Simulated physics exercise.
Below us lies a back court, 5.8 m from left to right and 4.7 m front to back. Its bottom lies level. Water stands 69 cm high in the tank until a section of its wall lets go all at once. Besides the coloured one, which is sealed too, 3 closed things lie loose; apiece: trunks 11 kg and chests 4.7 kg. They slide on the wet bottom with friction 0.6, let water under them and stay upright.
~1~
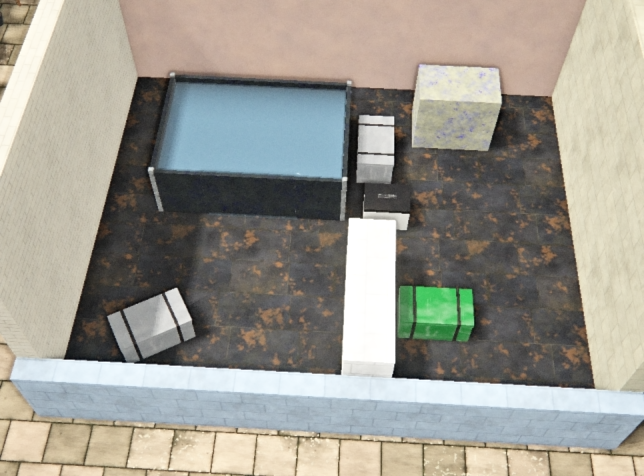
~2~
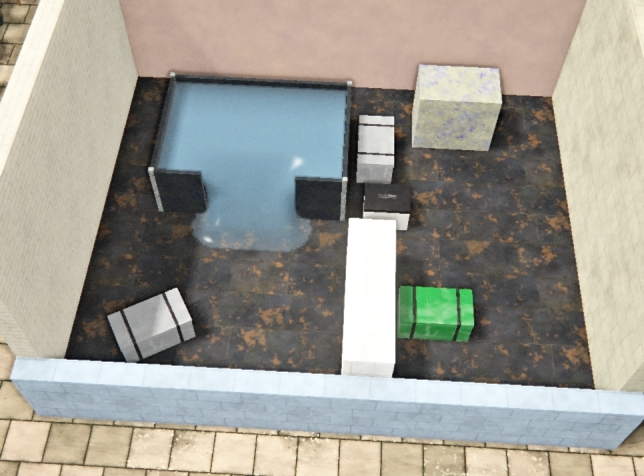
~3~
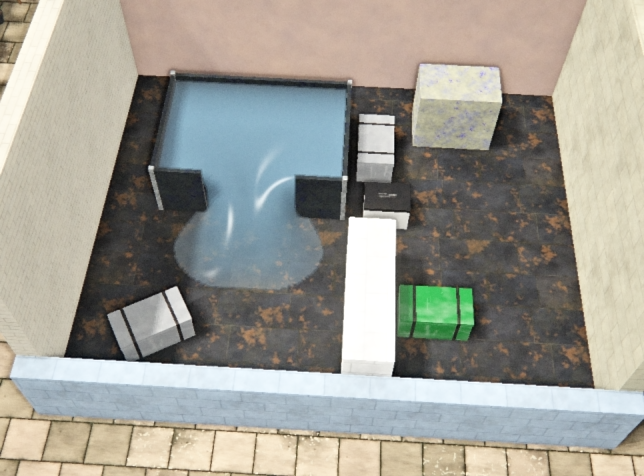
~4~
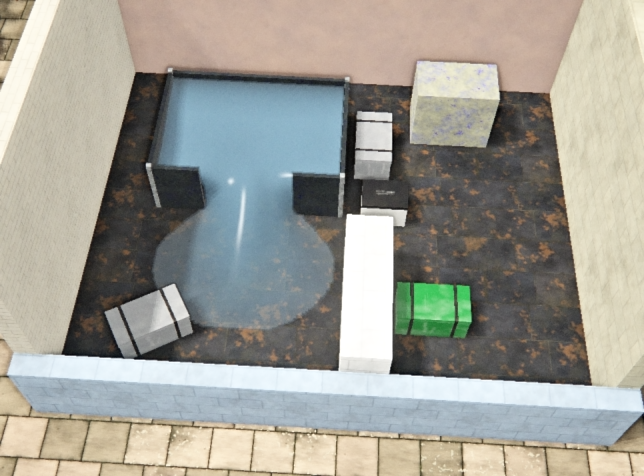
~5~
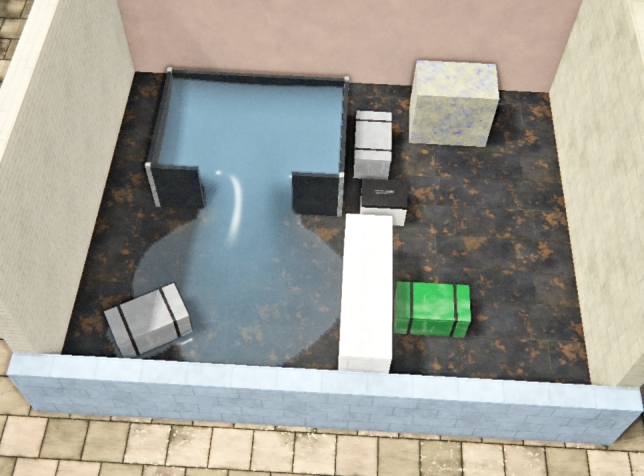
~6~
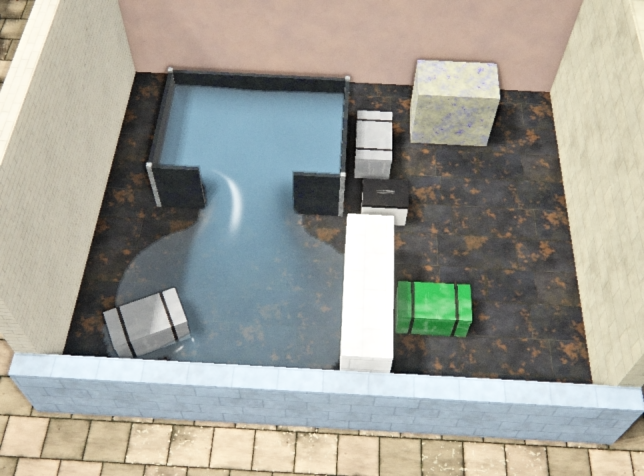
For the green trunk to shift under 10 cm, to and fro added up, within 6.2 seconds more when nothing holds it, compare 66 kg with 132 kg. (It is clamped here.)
I expect that the smaller load will do.
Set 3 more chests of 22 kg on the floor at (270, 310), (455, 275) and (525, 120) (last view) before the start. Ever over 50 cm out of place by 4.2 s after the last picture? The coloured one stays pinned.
In that order: Over, less, under.
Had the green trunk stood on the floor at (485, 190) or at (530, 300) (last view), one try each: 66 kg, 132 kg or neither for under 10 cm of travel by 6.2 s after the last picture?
In that order: The smaller is enough; the smaller is enough.
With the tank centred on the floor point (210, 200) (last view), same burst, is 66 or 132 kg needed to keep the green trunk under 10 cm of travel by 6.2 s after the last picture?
In that case the lower weight is enough.
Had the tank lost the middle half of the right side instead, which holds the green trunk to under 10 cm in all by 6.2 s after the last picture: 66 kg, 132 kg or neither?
Then only the higher weight holds it.
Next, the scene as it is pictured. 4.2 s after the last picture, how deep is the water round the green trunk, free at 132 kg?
Roughly 1 cm.
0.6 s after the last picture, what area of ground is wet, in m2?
Some 10.0 m2.
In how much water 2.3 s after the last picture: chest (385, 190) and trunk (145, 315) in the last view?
About 2 and 12 cm.
Then, 0.6 s after the last picture the green trunk would be 0 cm from its start with 66 kg and 0 cm from its start with 132 kg; 0 cm of water round it then.
Then, 2.3 s after the last picture the green trunk would be 0 cm from its start with 66 kg and 0 cm from its start with 132 kg; 1 cm of water round it then.
Then, 4.2 s after the last picture the green trunk would be 0 cm from its start with 66 kg and 0 cm from its start with 132 kg; 1 cm of water round it then.
Then, 6.2 s after the last picture the green trunk would be 0 cm from its start with 66 kg and 0 cm from its start with 132 kg; 1 cm of water round it then.
